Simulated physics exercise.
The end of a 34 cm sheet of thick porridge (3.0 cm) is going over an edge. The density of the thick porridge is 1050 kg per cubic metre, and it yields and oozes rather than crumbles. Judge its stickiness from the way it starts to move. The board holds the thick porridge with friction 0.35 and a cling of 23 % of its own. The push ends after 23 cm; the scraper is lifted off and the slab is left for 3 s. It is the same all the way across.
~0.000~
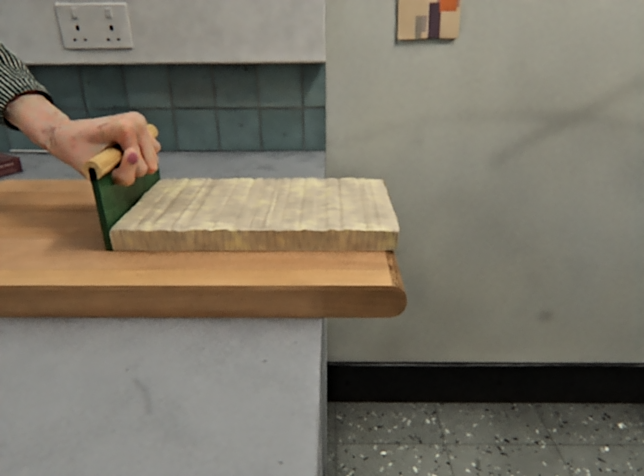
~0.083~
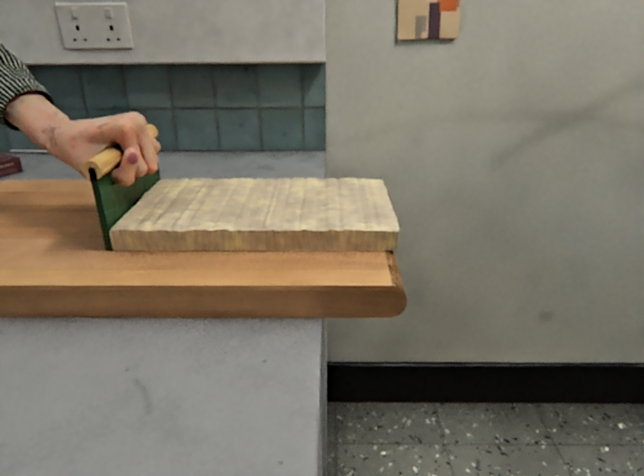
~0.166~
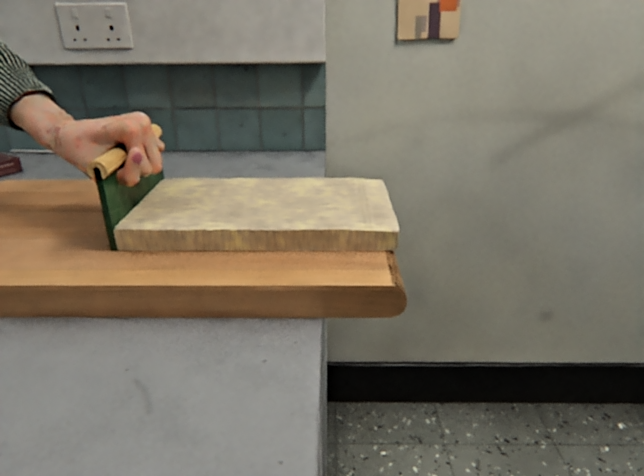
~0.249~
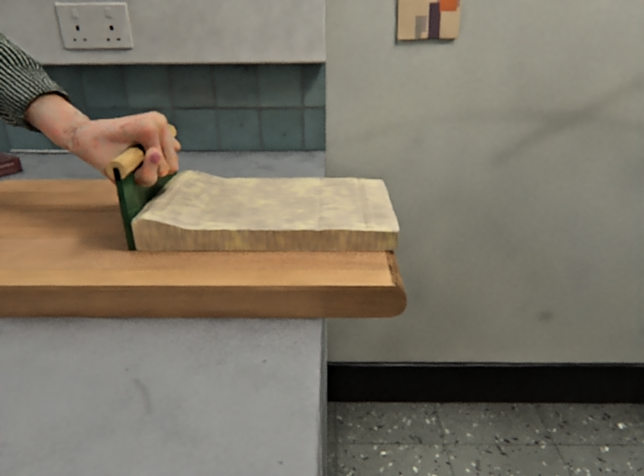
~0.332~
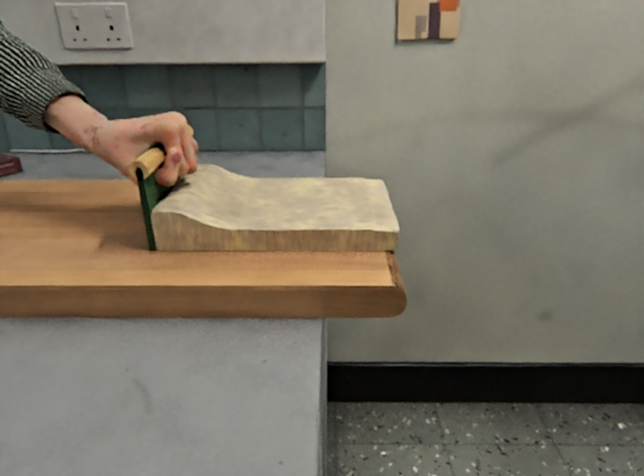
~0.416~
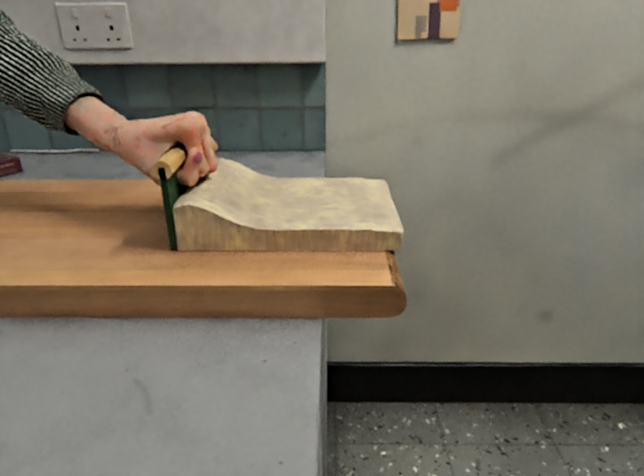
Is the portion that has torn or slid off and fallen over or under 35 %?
The portion that has torn or slid off and fallen is under 35 %.
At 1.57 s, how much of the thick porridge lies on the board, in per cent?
About 55 %.
After 0.76 s, 69 % lies on the board and 0 % has fallen.
After 1.16 s, 56 % lies on the board and 27 % has fallen.
After 1.57 s, 56 % lies on the board and 27 % has fallen.
After 1.97 s, 56 % lies on the board and 27 % has fallen.
After 3.97 s, at the end, 56 % lies on the board and 27 % has fallen.
